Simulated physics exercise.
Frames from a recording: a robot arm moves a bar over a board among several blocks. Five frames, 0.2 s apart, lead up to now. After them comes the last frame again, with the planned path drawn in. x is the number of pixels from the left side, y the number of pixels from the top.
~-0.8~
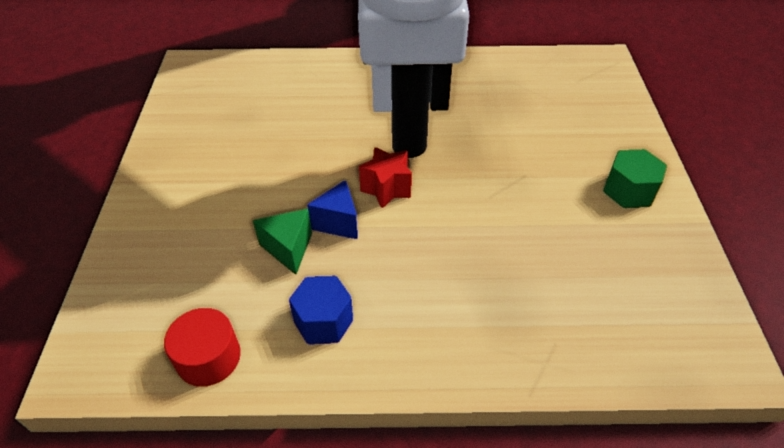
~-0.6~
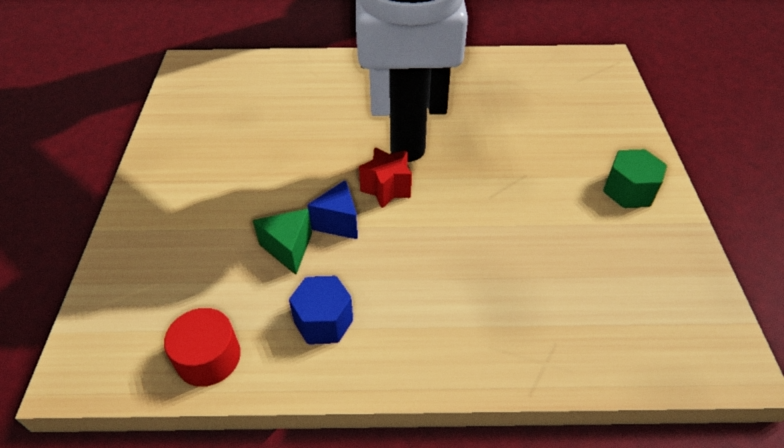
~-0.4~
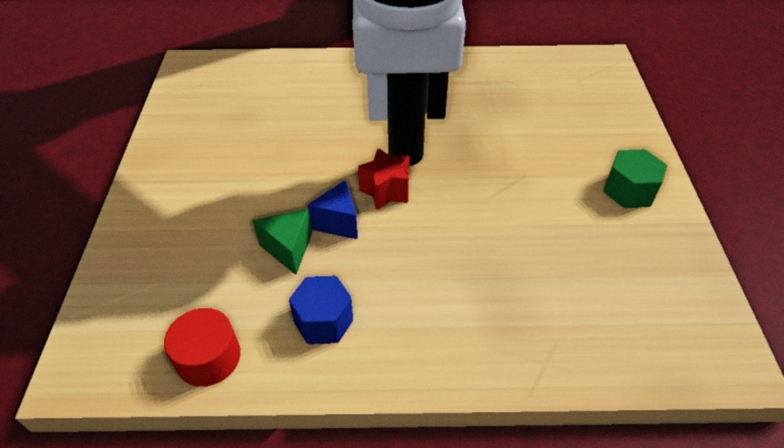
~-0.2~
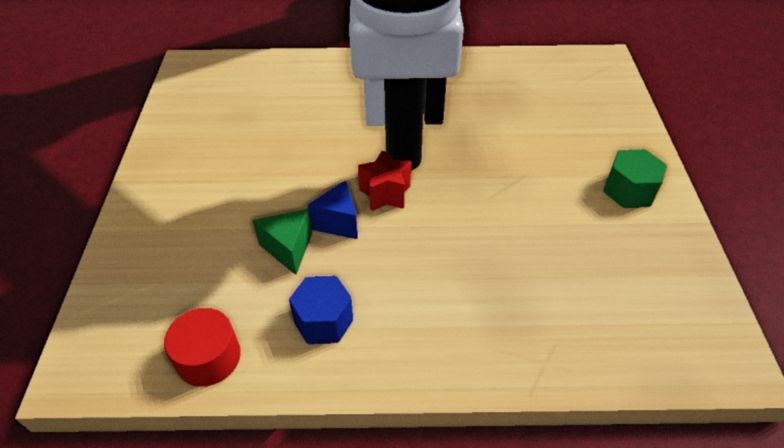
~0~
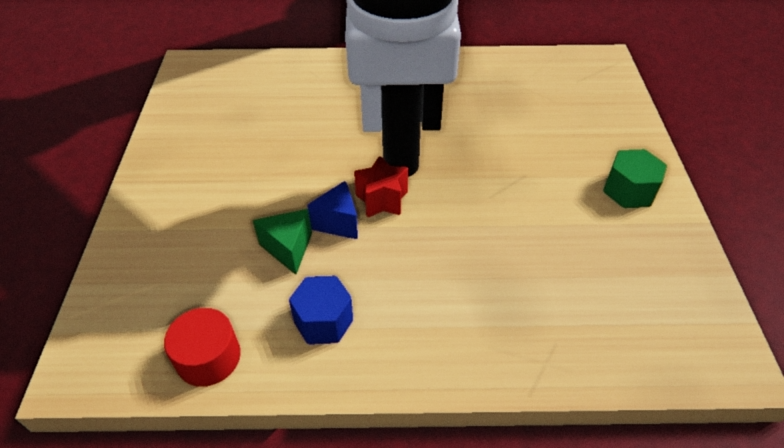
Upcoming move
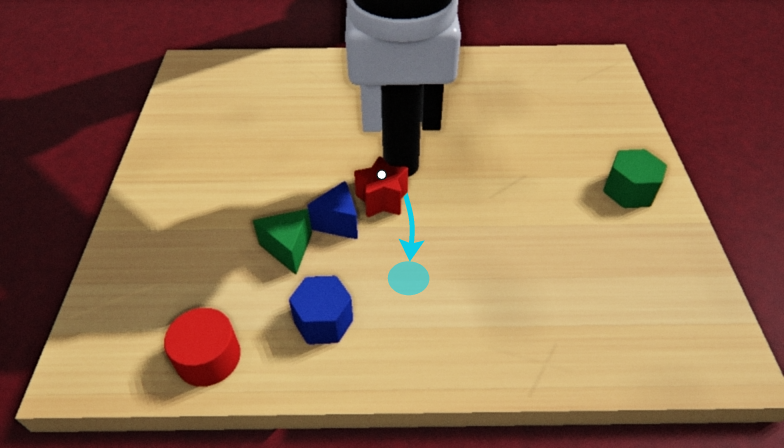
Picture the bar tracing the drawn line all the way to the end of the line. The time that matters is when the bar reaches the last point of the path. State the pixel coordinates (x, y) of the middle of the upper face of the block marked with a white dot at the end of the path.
It will end up at (372, 214).
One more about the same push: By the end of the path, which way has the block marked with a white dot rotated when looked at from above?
Its spin: Clockwise.
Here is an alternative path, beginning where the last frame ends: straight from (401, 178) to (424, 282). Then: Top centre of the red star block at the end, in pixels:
That would be at about pixel (375, 209).
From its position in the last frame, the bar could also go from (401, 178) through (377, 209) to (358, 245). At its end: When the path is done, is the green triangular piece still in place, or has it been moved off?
By the last moment of the path, the green triangular piece has shifted.
The drawn path runs from (401, 178) through (412, 224) to (409, 278); the dot is on the red star block.
On the path given first. One third of the way, bar (410, 197); blue triangular piece (332, 201); red star block (375, 197), turned 30° clockwise.
Two thirds of the way, bar (412, 230); blue triangular piece (328, 202), turned 20° clockwise; red star block (372, 212), turned 70° clockwise.
At the end, bar (409, 267); blue hexagonal block not moved; blue triangular piece (328, 202), turned 20° clockwise; red star block (372, 214), turned 80° clockwise.
